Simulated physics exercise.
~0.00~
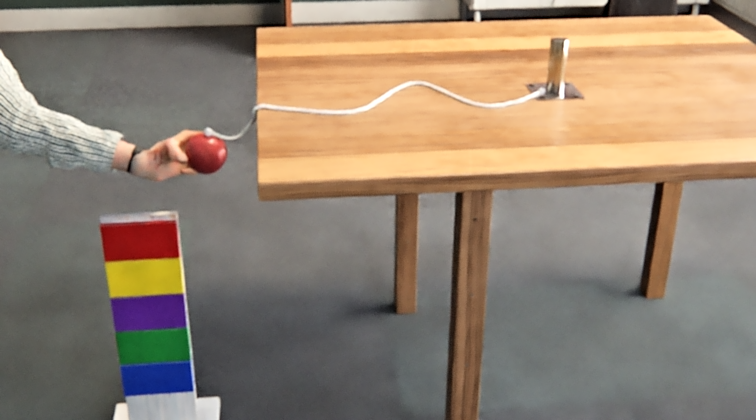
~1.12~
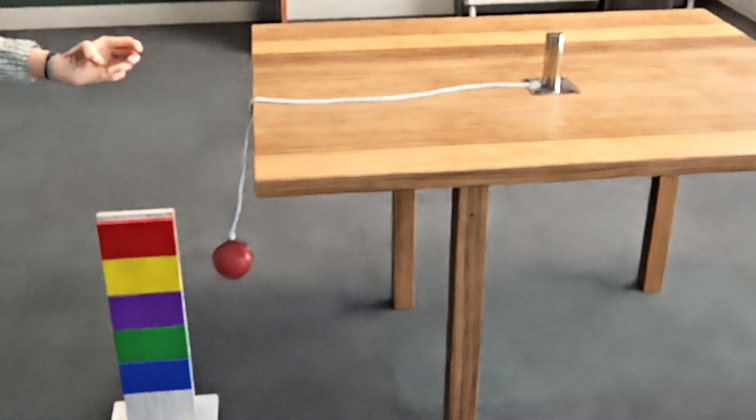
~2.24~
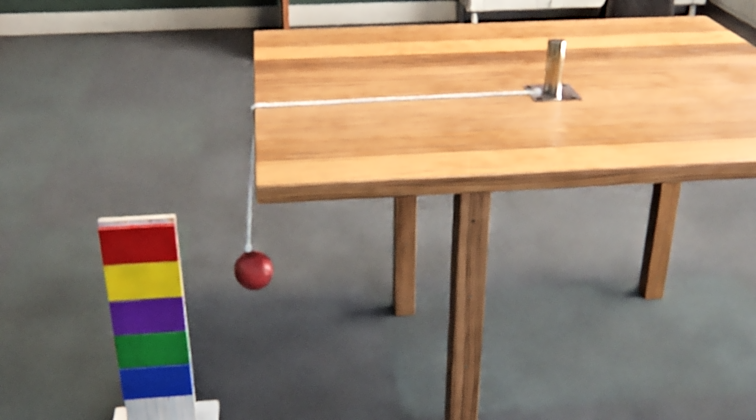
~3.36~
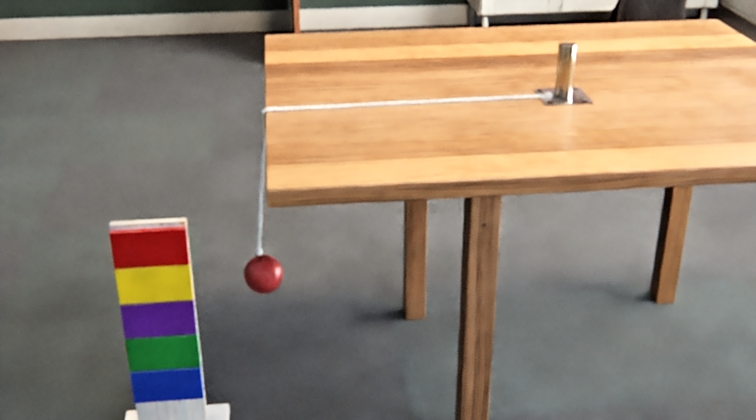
A red ball on a slack white cord dropped from a person's hand beside a striped board, pulled the cord straight across the wooden table, and ended up hanging below the table's edge, level with the yellow band.
